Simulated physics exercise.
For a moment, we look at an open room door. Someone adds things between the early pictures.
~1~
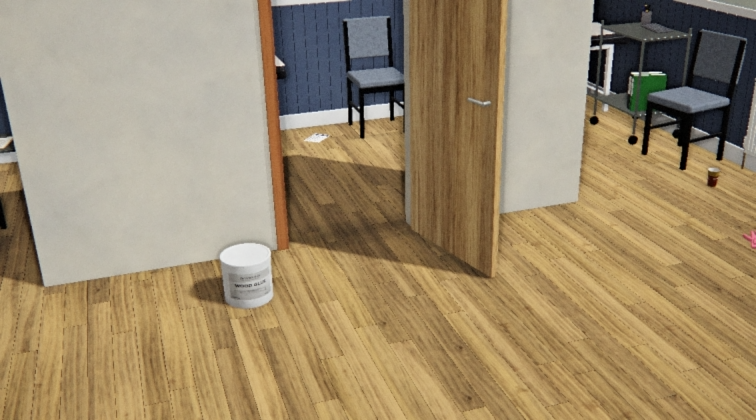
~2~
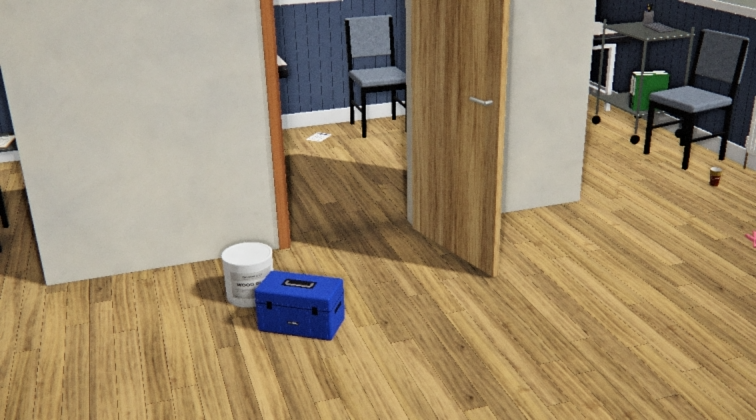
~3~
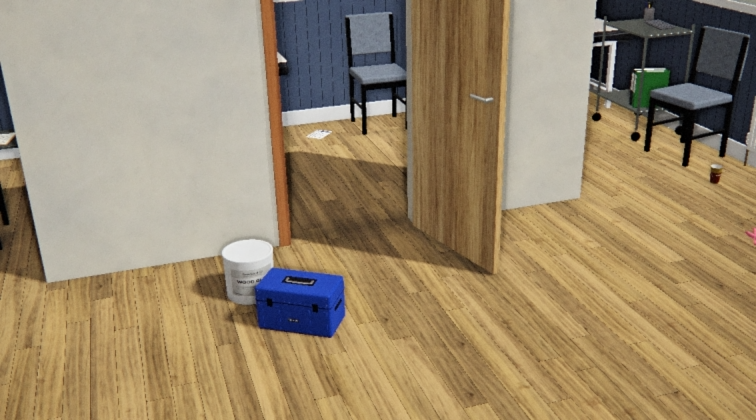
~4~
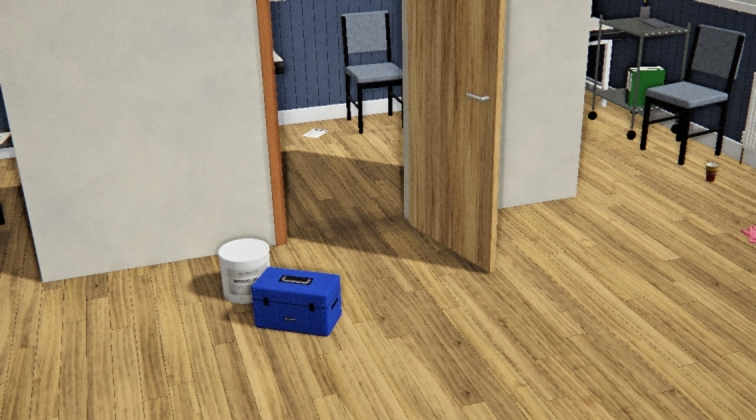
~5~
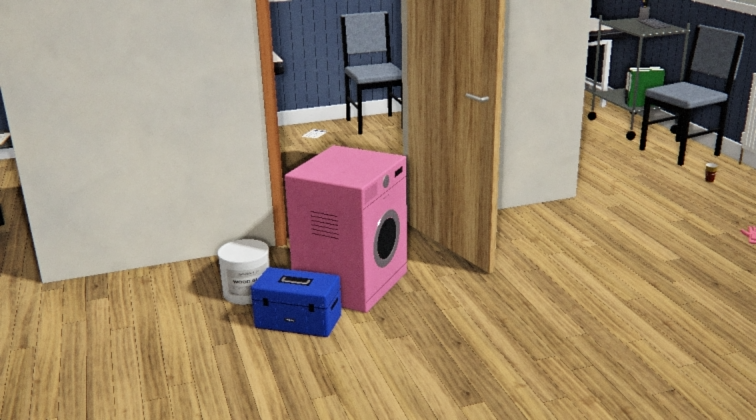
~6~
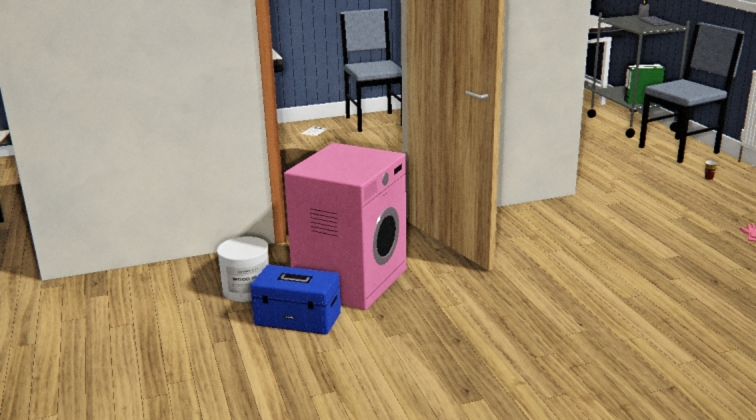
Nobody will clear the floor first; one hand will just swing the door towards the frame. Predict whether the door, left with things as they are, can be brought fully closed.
Prediction: It cannot close fully.
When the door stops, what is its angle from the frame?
It stays open at around 70°.
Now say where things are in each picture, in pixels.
Door wide open and still; white pail (247, 276), in the first frame.
Door wide open and still; white pail (249, 275); blue toolbox (301, 305), in the second frame.
Door wide open and still; white pail (249, 272); blue toolbox (301, 302), in the third frame.
Door wide open and still; white pail (246, 271); blue toolbox (297, 301), in the fourth frame.
Door wide open and still; white pail (245, 272); blue toolbox (297, 301), in the fifth frame.
Door wide open and still; pink appliance (349, 224); white pail (245, 269), in the sixth frame.
Then, 0.40 s later than the last frame, door 92° open.
Then, 0.70 s later than the last frame, door 72° open.
When it is over, door 68° open; all 3 as before. End places, in pixels of the last picture, pink appliance near (346, 224).
